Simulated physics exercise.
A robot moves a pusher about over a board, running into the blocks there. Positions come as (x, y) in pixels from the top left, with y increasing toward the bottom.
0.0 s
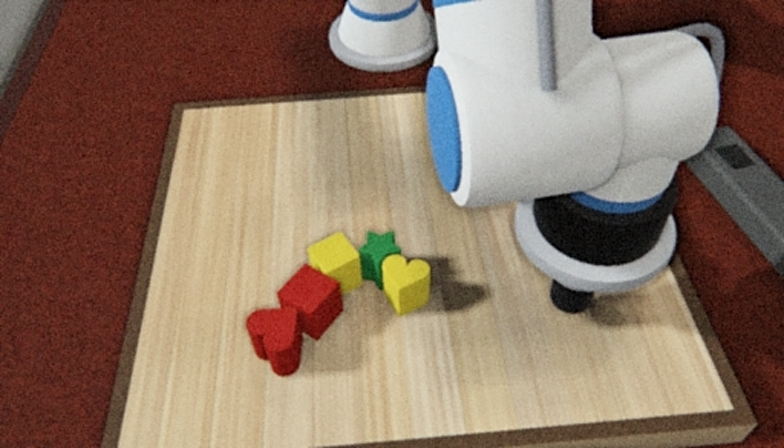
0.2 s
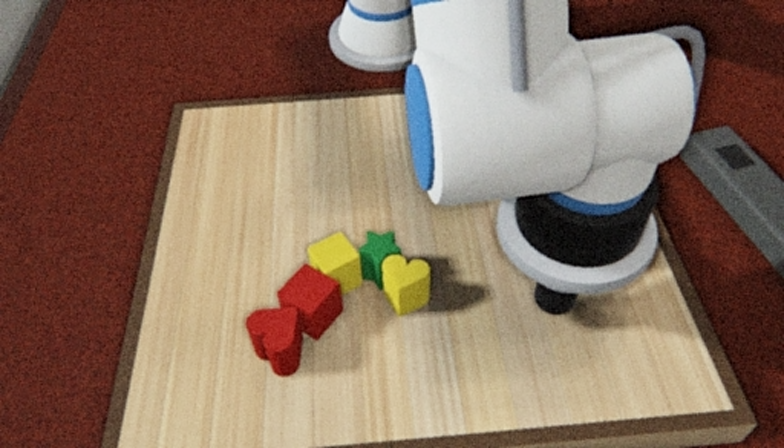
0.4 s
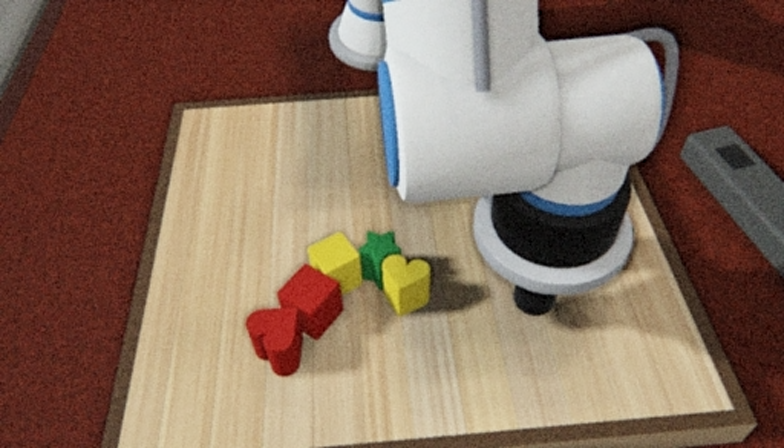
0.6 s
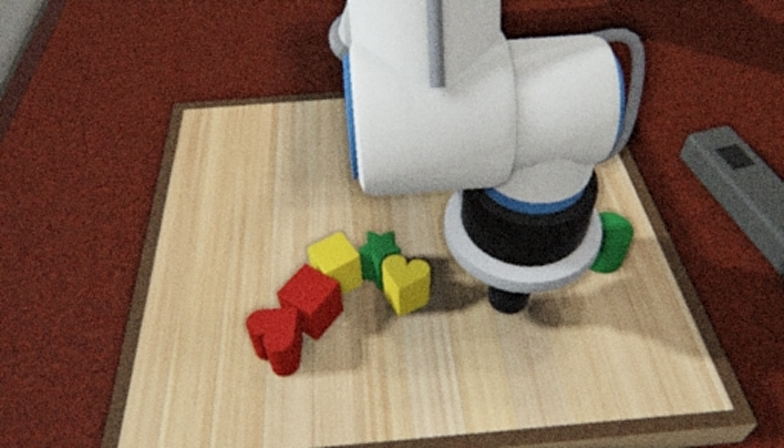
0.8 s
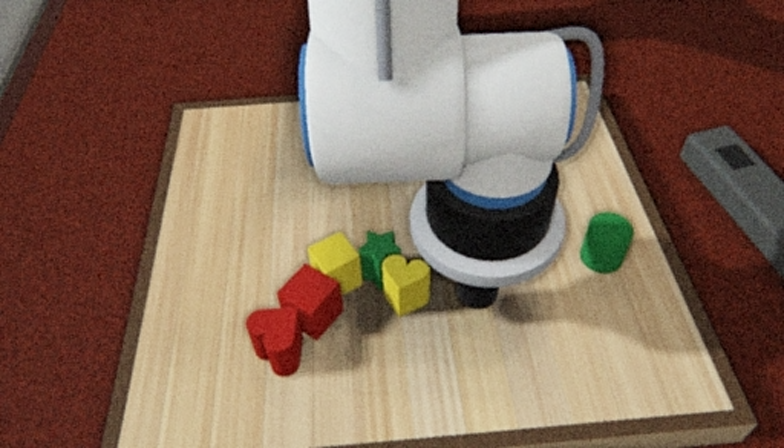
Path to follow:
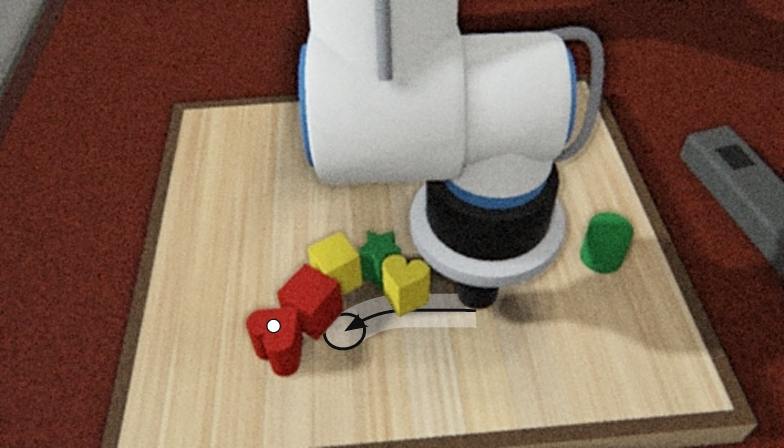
A robot arm moves left over the board toward the still, colored blocks.
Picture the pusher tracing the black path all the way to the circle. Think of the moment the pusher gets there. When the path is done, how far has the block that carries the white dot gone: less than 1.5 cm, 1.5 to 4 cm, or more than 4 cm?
It's set to move under 1.5 cm.
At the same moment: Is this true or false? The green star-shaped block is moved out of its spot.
Answer: True.
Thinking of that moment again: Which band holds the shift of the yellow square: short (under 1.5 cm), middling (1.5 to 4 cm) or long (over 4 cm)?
My estimate: In the 1.5 to 4 cm range.
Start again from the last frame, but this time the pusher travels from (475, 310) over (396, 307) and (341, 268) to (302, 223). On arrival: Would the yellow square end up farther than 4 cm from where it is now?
I expect so.
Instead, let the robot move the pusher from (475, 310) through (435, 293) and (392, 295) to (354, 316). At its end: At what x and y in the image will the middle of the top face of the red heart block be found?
Close to (240, 343).
Path on the board, from (475, 310) through (430, 310) and (385, 313) to (344, 331); the dot is on the red heart block.
On the path given first. One third of the way, pusher at (430, 294); green star-shaped block at (374, 242), turned 20° clockwise; yellow heart block at (390, 269).
Two thirds of the way, pusher at (383, 297); yellow square at (316, 243), turned 25° anticlockwise; green star-shaped block at (367, 235), turned 60° clockwise; yellow heart block at (348, 262), turned 30° clockwise.
At the end, pusher at (342, 316); red heart block in place; red square at (303, 287); yellow square at (312, 239), turned 30° anticlockwise; green star-shaped block at (368, 235), turned 60° clockwise; yellow heart block at (337, 262), turned 65° clockwise.
